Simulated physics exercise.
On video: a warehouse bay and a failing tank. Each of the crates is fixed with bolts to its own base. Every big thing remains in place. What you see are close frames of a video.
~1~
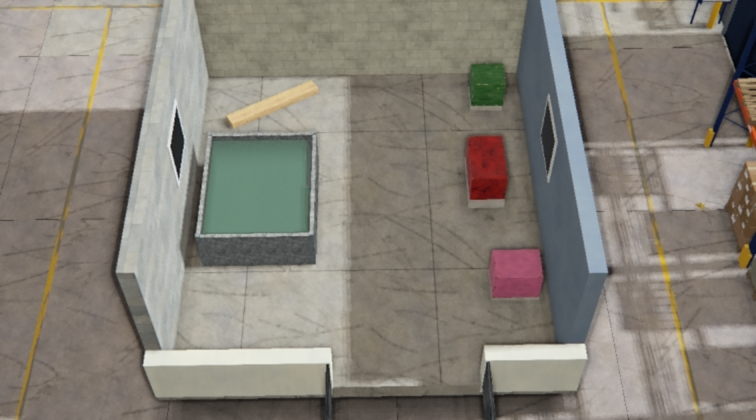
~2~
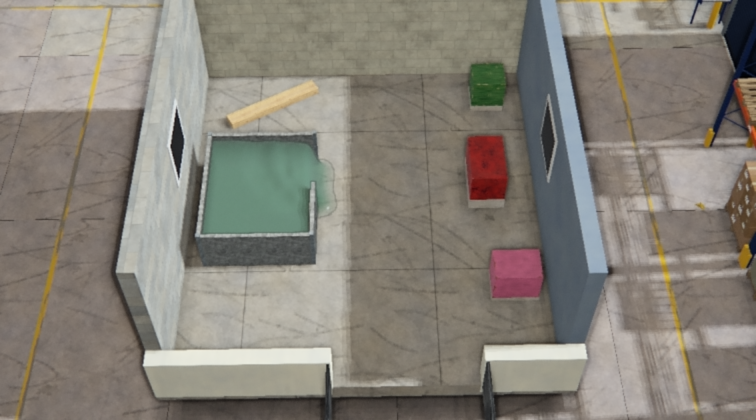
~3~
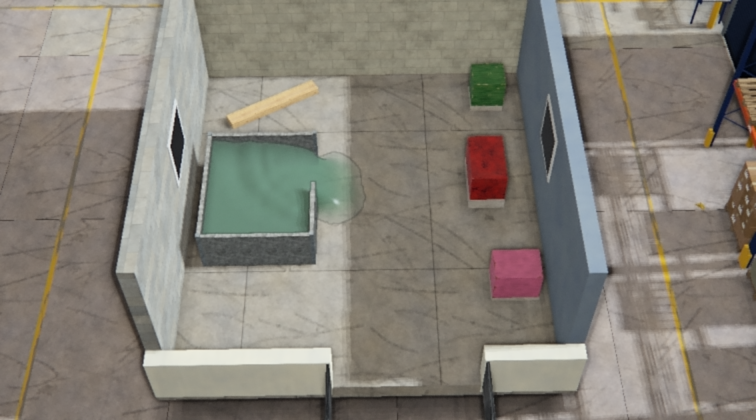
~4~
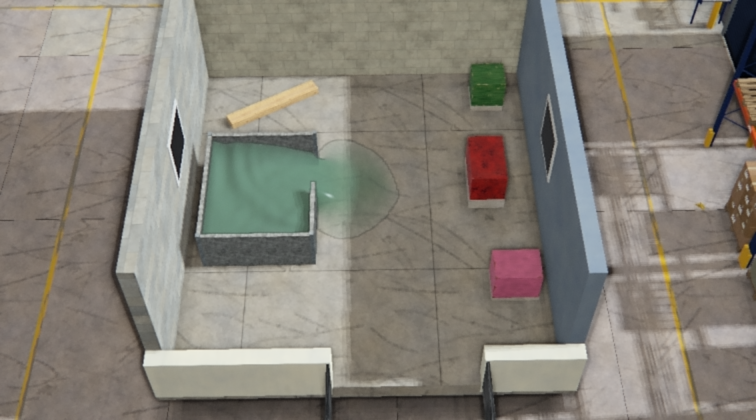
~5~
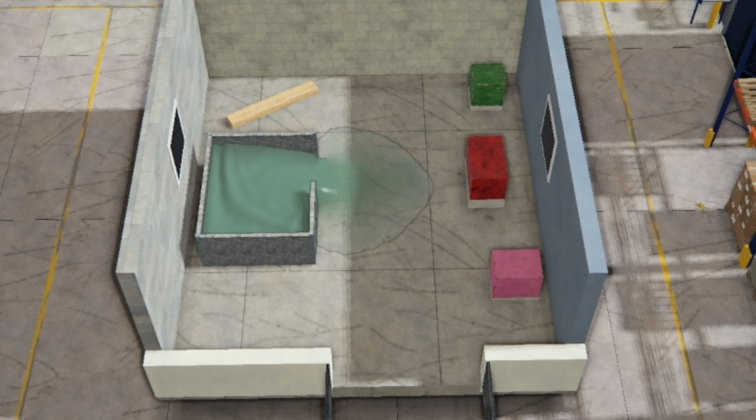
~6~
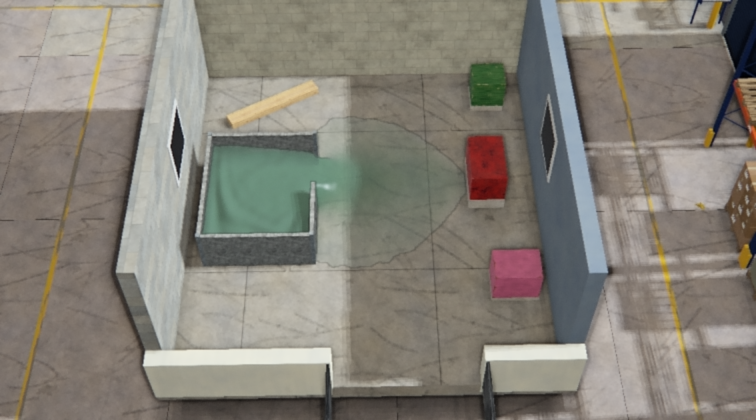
At first an open tank of green water stands whole and still in a walled warehouse bay, across from green, red and pink blocks. Then a gap opens in its right side and water pours out, spreading rightward across the floor in a widening, thinning sheet that reaches the red block.
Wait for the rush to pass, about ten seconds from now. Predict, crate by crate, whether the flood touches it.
Outcome: The pink crate is hit by the water, the red crate is hit by the water, the green crate is hit by the water.
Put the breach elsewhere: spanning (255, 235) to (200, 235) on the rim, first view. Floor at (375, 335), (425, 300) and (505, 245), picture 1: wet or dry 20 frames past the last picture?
The first point is swamped, the second swamped, the third swamped.
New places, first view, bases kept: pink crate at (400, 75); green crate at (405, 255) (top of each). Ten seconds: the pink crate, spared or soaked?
Well, the pink one goes wet in the end.
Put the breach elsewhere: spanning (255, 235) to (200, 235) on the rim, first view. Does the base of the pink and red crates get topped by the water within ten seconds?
So the pink crate goes wet while the red crate remains untouched.
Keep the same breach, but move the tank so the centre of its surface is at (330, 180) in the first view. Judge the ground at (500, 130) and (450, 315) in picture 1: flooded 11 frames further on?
Taking the spots in order: Swamped, swamped.
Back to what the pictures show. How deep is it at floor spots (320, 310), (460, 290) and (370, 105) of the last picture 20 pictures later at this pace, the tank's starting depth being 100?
Depths of roughly 0, 8 and 2 per cent.
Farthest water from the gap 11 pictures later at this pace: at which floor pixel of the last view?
I'd go with roughly (556, 347).
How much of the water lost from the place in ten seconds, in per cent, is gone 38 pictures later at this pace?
Roughly 35 percent of it.
A moment on, water covers 35 % of the floor; the pink crate water round its plinth, the red crate water round its plinth, the green crate water round its plinth.
Next, water covers 45 % of the floor; the pink crate water round its plinth, the red crate water round its plinth, the green crate water round its plinth.
Then, water covers 50 % of the floor; the pink crate water round its plinth, the red crate water round its plinth, the green crate water round its plinth.
Later, water covers 75 % of the floor; the pink crate water round its plinth, the red crate water round its plinth, the green crate water round its plinth.
In the end, water covers 95 % of the floor; the pink crate was topped, the red crate was topped, the green crate was topped.
